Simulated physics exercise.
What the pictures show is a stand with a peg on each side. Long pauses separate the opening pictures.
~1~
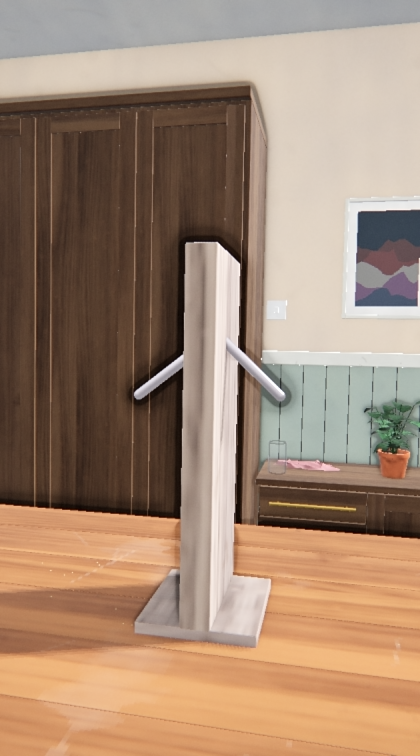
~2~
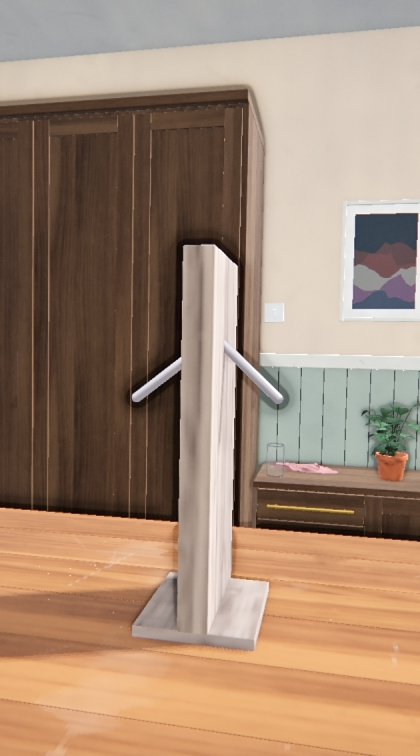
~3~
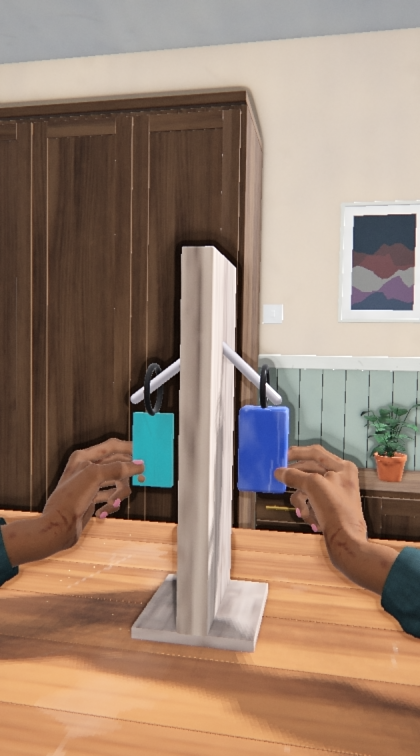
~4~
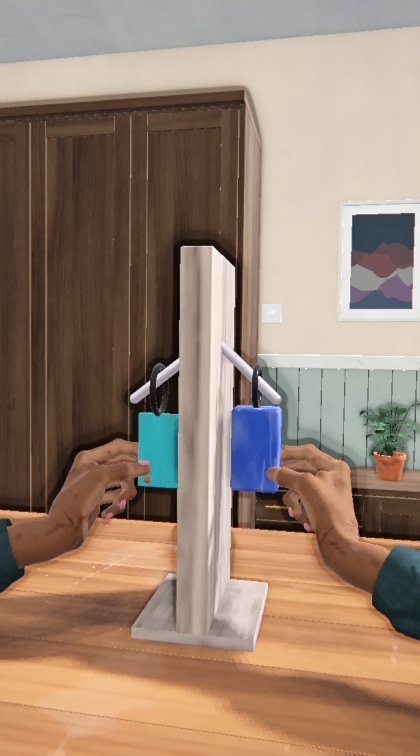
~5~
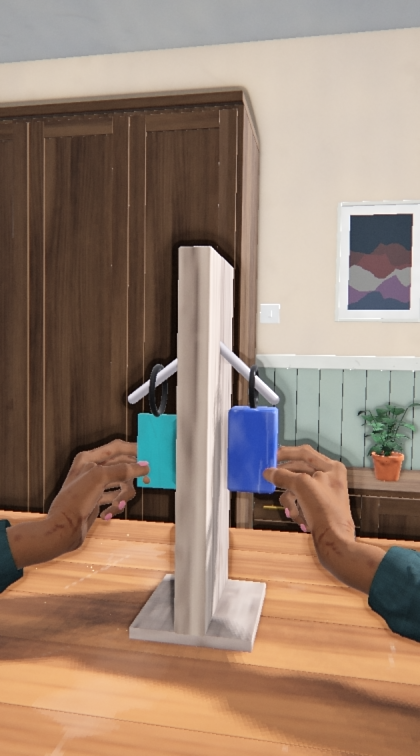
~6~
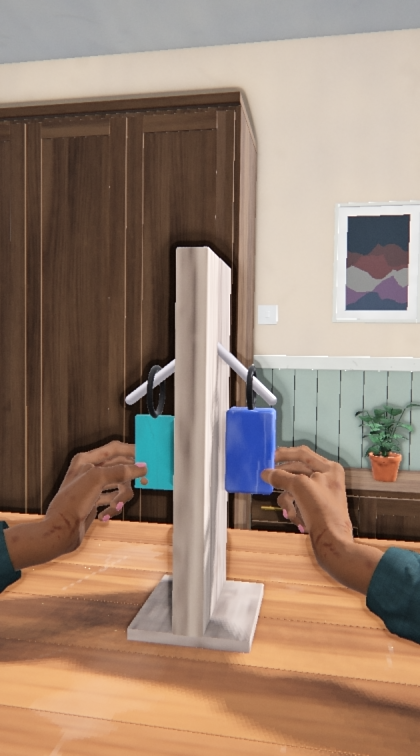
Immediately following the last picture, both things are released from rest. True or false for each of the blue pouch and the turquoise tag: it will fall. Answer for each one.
Blue pouch: True; turquoise tag: True.
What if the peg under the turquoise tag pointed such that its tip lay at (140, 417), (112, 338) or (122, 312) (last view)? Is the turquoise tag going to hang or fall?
Tumbles off; stays put; stays put.
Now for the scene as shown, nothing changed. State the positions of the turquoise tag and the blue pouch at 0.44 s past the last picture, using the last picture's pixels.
Near (46, 576) and (386, 613).
Then, 0.20 s later than the last frame, blue pouch dropping near (273, 496); turquoise tag tilted by 24° near (137, 460).
Then, 0.32 s later than the last frame, blue pouch dropping near (327, 570); turquoise tag dropping near (106, 549).
Then, 0.44 s later than the last frame, blue pouch fallen near (386, 613); turquoise tag fallen near (46, 576).
When it is over, the blue pouch slips down, near (401, 615); the turquoise tag slips down, near (40, 583).
